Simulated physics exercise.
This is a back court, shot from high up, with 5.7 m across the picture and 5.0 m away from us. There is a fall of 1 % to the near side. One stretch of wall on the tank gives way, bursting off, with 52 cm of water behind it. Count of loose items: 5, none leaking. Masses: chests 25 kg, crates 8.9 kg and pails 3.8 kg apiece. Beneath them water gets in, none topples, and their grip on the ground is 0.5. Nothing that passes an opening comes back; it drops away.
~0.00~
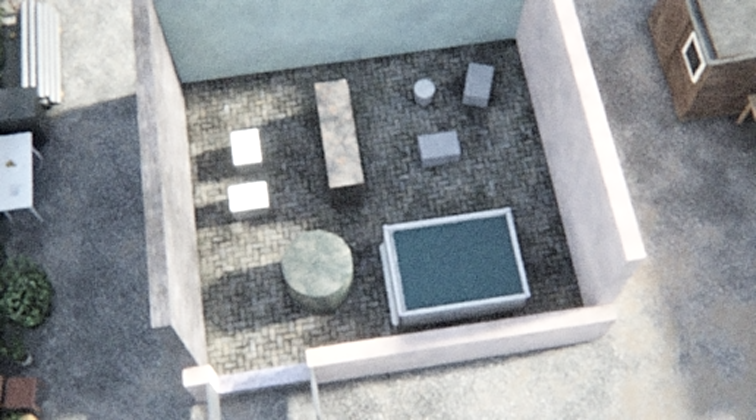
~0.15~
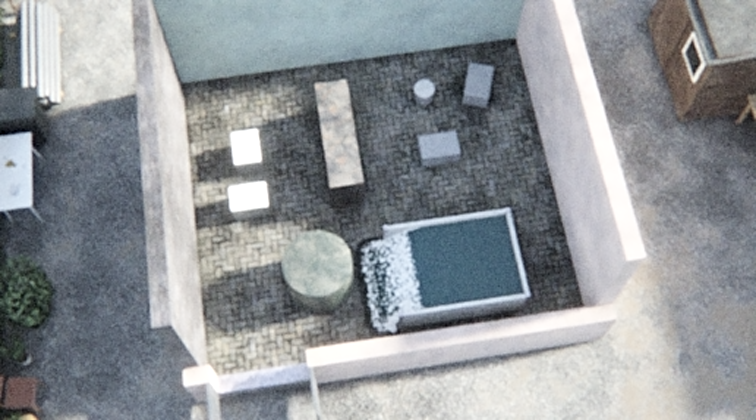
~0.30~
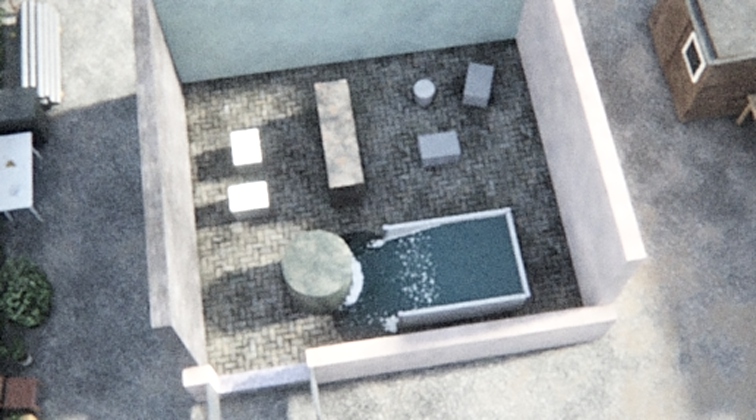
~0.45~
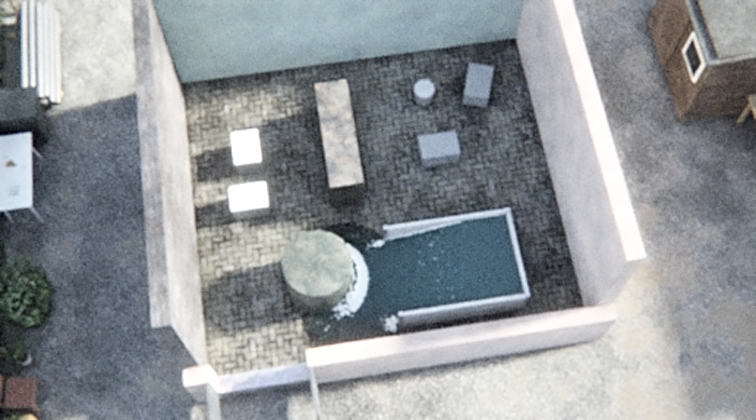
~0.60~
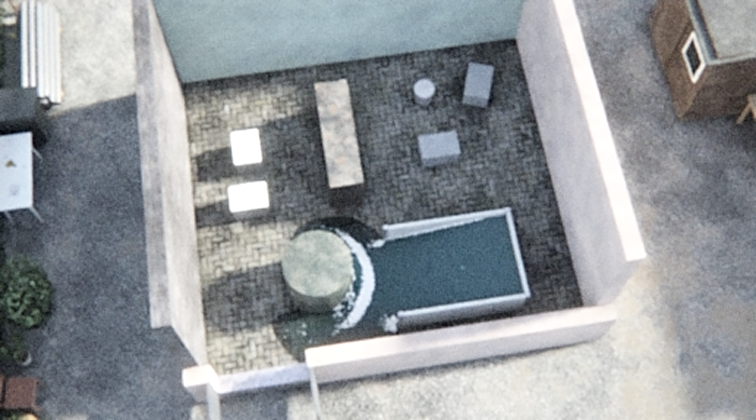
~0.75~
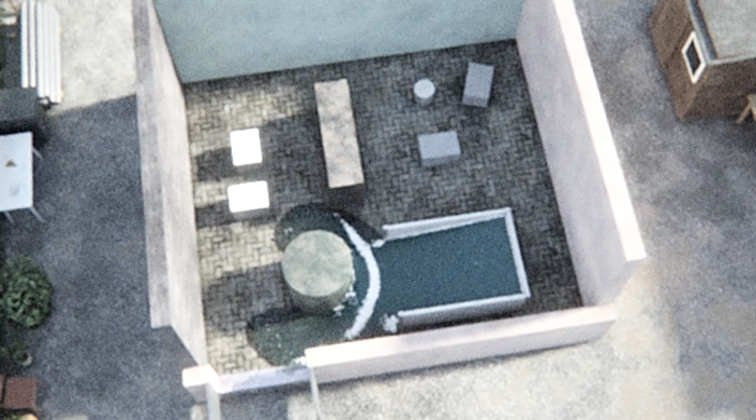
Water bursting from the left side of a rectangular tank in a walled courtyard, foaming against a round block and spreading around it.
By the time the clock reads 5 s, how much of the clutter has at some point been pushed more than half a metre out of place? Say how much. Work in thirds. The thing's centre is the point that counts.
The share is in the bottom band.
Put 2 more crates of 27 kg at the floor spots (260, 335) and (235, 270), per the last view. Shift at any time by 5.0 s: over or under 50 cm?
The first comes out beyond the limit, the second beyond the limit.
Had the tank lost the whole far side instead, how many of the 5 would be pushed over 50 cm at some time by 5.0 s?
Count: 3.
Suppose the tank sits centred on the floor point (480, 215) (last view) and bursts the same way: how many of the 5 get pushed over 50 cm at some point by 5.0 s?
Result: 1.
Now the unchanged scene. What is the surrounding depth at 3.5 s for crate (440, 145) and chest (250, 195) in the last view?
Around 2 cm and 9 cm.
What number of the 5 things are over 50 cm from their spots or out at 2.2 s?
By that time the total stands at 0.
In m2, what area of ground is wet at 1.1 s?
Somewhere around 7.5 m2, roughly.
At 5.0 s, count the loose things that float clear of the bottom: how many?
Just then, the number is 0.
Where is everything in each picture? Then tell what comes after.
The first picture shows a chest at (248, 196) rests on the ground; a crate at (439, 145) rests on the ground; 2.4 m2 under water; 0 of 5 have shifted.
The second picture shows a chest at (248, 196) rests on the ground; a crate at (439, 145), on the bottom; water covers 3.0 m2; 0 of 5 have shifted.
The third picture shows a chest at (248, 196) rests on the ground; a crate at (439, 145) rests on the ground; water covers 3.6 m2; 0 of 5 have shifted.
The fourth picture shows a chest at (248, 196) rests on the ground; a crate at (439, 145), on the bottom; water covers 4.2 m2; 0 of 5 have shifted.
The fifth picture shows a chest at (248, 196), on the bottom; a crate at (439, 145), on the bottom; water covers 4.7 m2; 0 of 5 have shifted.
The sixth picture shows a chest at (248, 196), on the bottom; a crate at (439, 145) rests on the ground; 5.5 m2 under water; 0 of 5 have shifted.
After 1.1 s 0 of 5 are over 50 cm from their spots; 0 afloat.
After 2.2 s 0 of 5 are over 50 cm from their spots; 0 afloat.
After 3.5 s 0 of 5 are over 50 cm from their spots; 0 afloat.
After 5.0 s 0 of 5 are over 50 cm from their spots, and 0 have been at some point; 0 afloat.
